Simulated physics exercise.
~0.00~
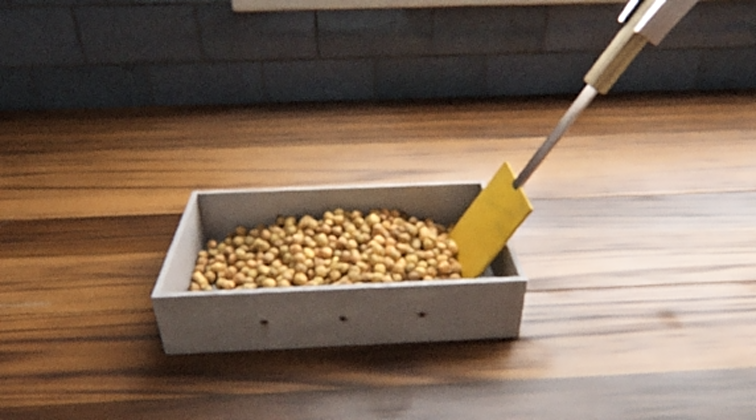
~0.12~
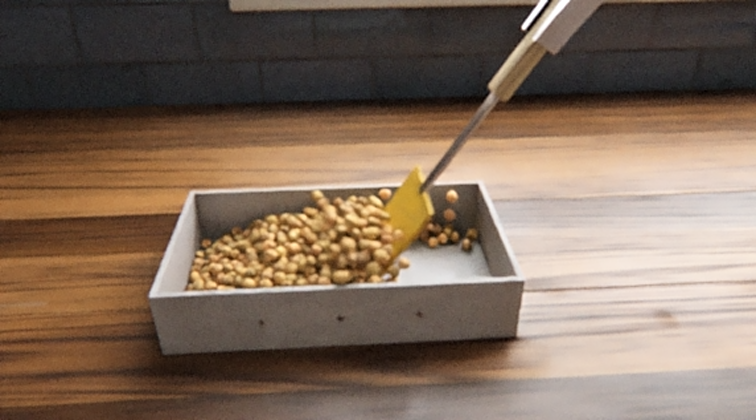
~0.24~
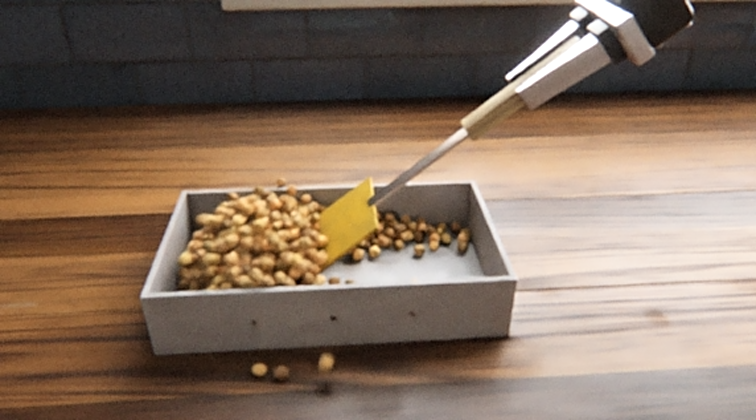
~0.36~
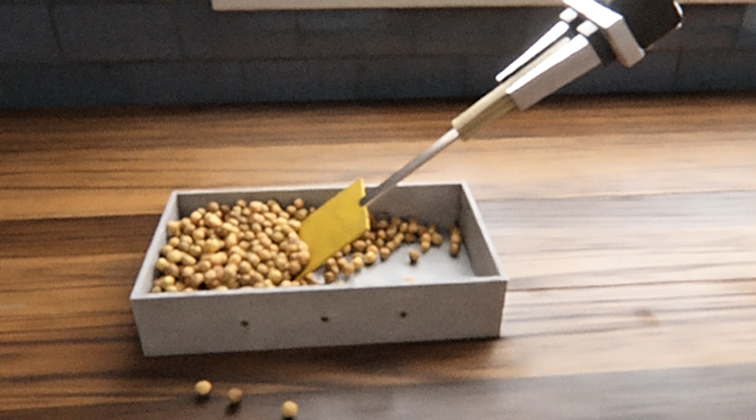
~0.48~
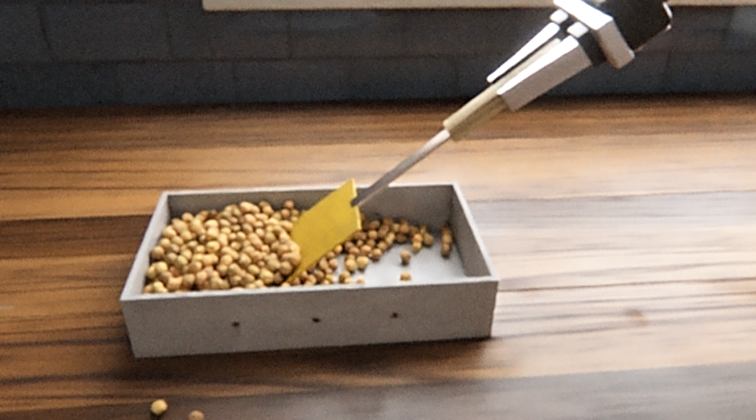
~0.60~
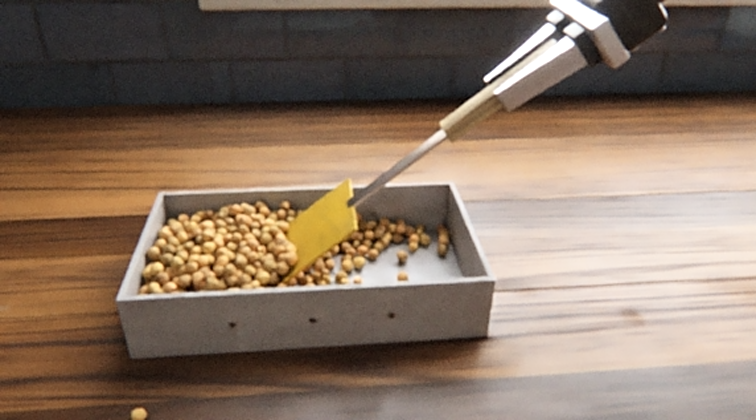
On a wooden countertop before a dark tiled wall, seen from the front and slightly above, a shallow grey trough holds a broad heap of tan dried chickpeas. A robot arm reaching in from the upper right holds a turner with a yellow blade at the trough's right end. The blade sweeps left through the trough, piling the chickpeas up steeply while some slip behind it. The turner tilts flatter and stops near the middle, as a few chickpeas drop onto the counter in front. The heap settles lower on the left, and the blade rests against it, with stragglers scattered to the right.
